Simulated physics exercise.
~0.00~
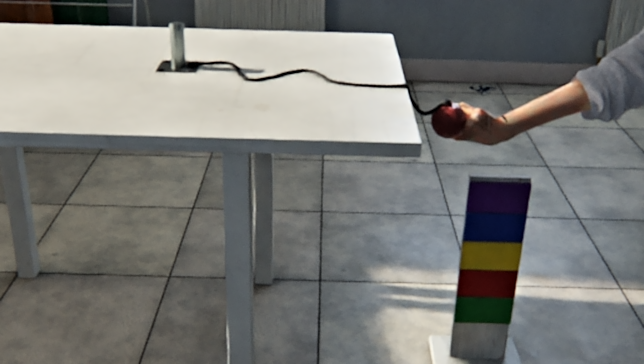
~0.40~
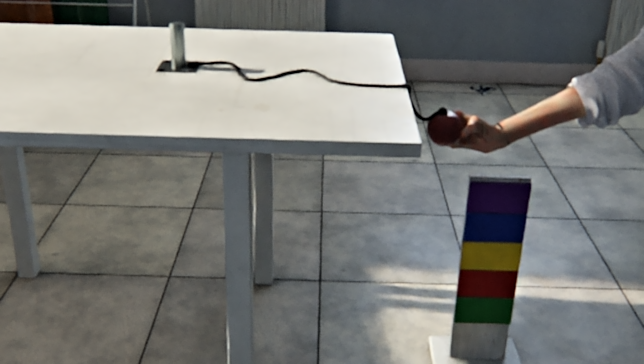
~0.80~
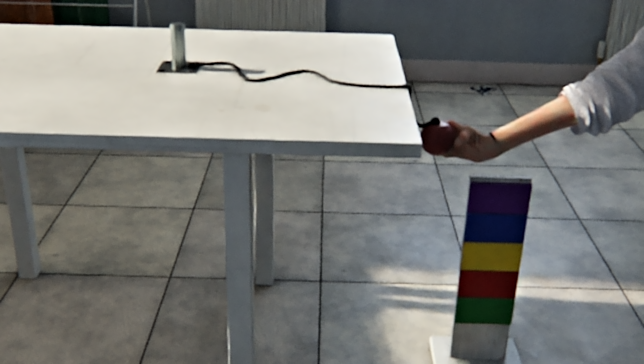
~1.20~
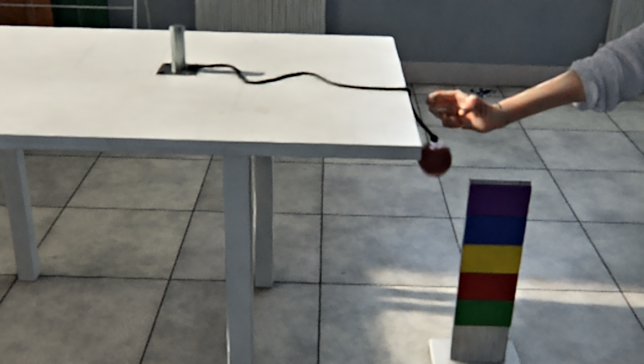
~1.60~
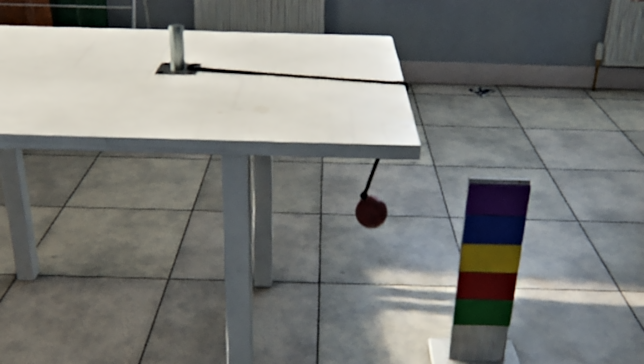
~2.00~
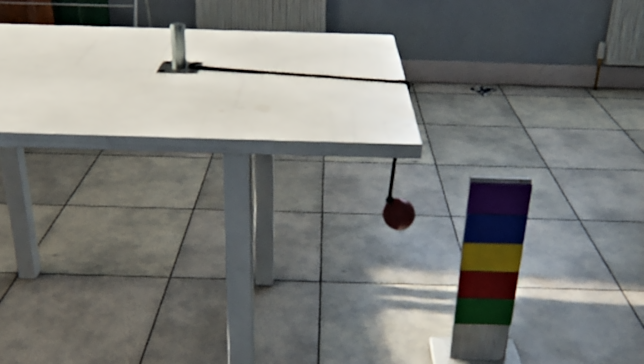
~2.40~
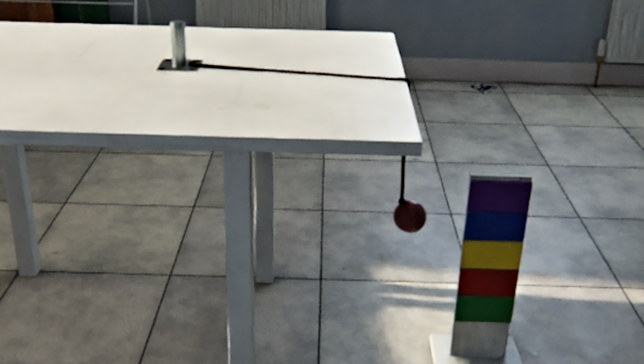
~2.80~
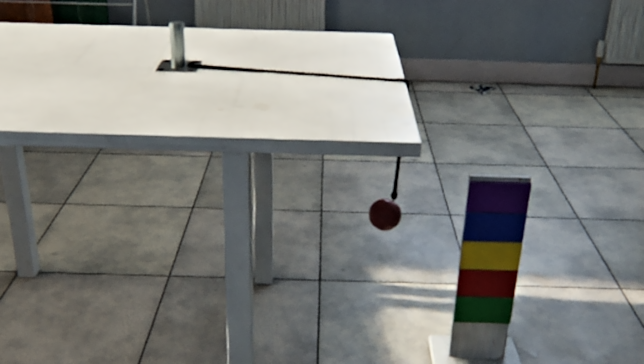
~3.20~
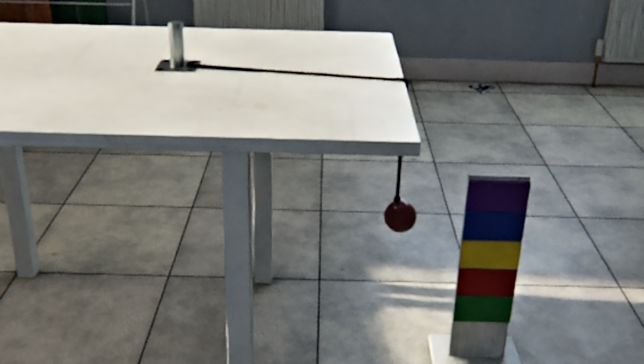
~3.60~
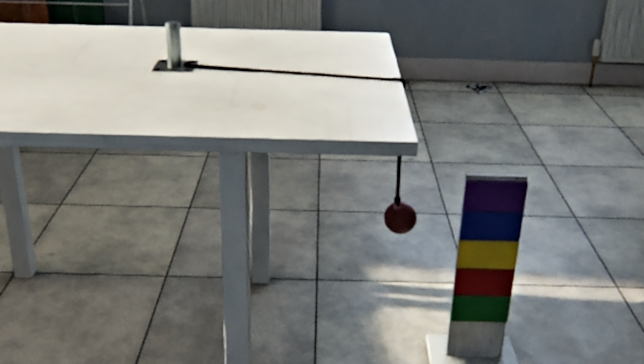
Red apple on a dark lead dropping from a hand at a white table's edge, swinging, then hanging level with the blue band.
